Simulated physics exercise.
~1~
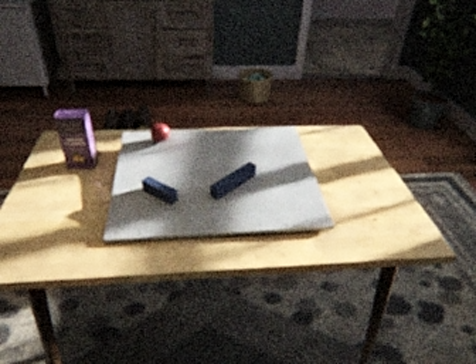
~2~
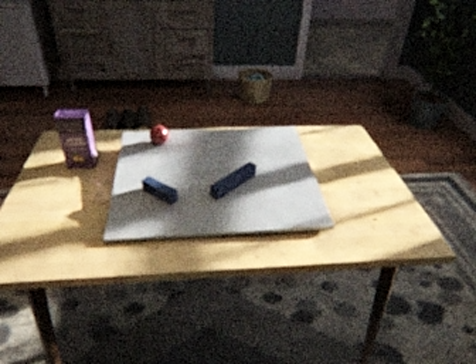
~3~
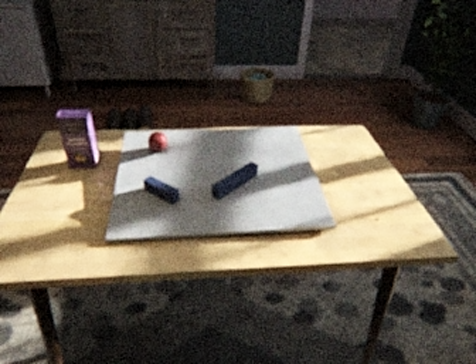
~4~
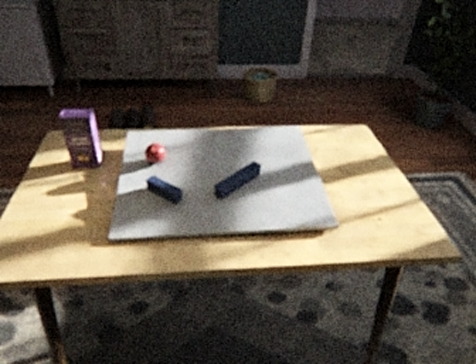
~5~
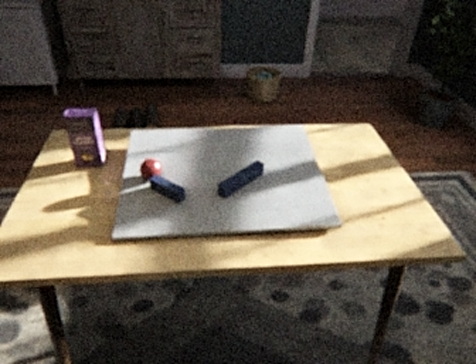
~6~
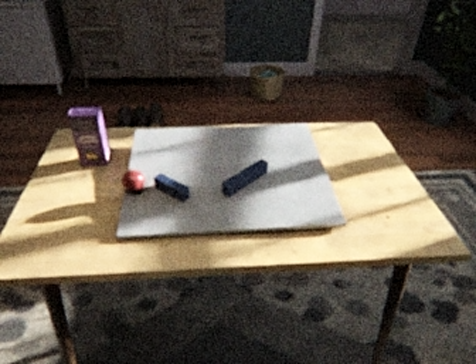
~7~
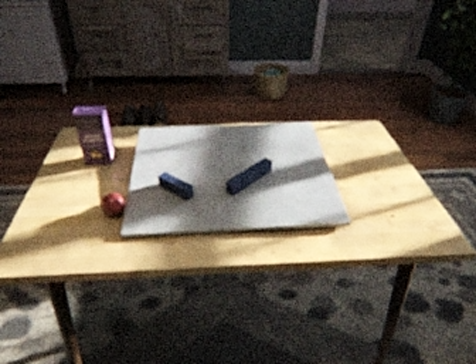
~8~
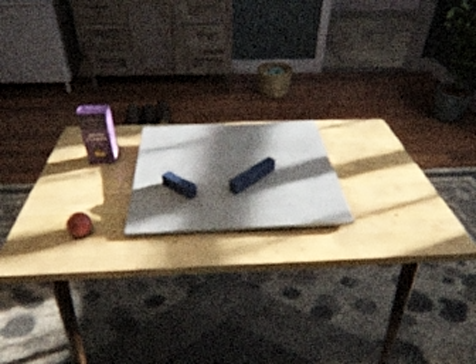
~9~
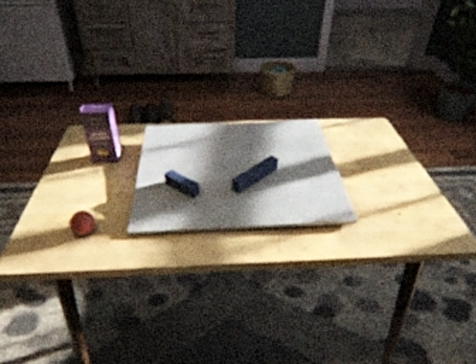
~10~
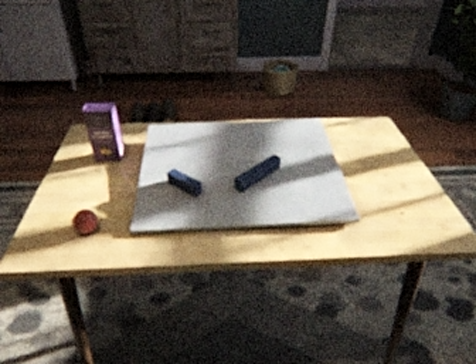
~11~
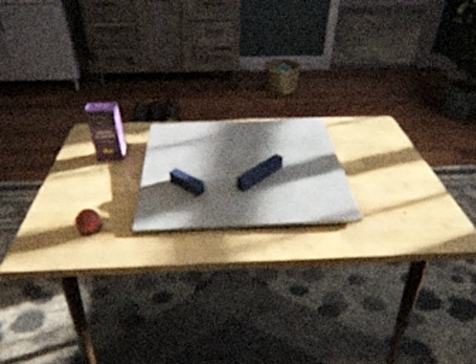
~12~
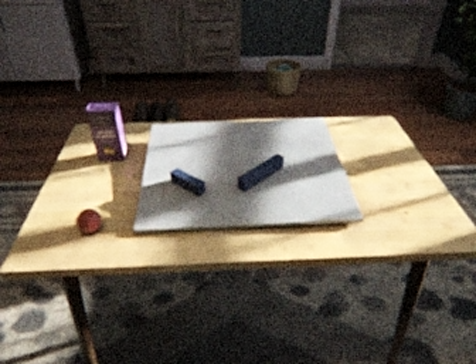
A red apple rolled down a tilted grey board on a wooden table, passed close by the left of two dark blue blocks, went off the board's left edge and came to rest on the tabletop, while the purple carton stayed put.
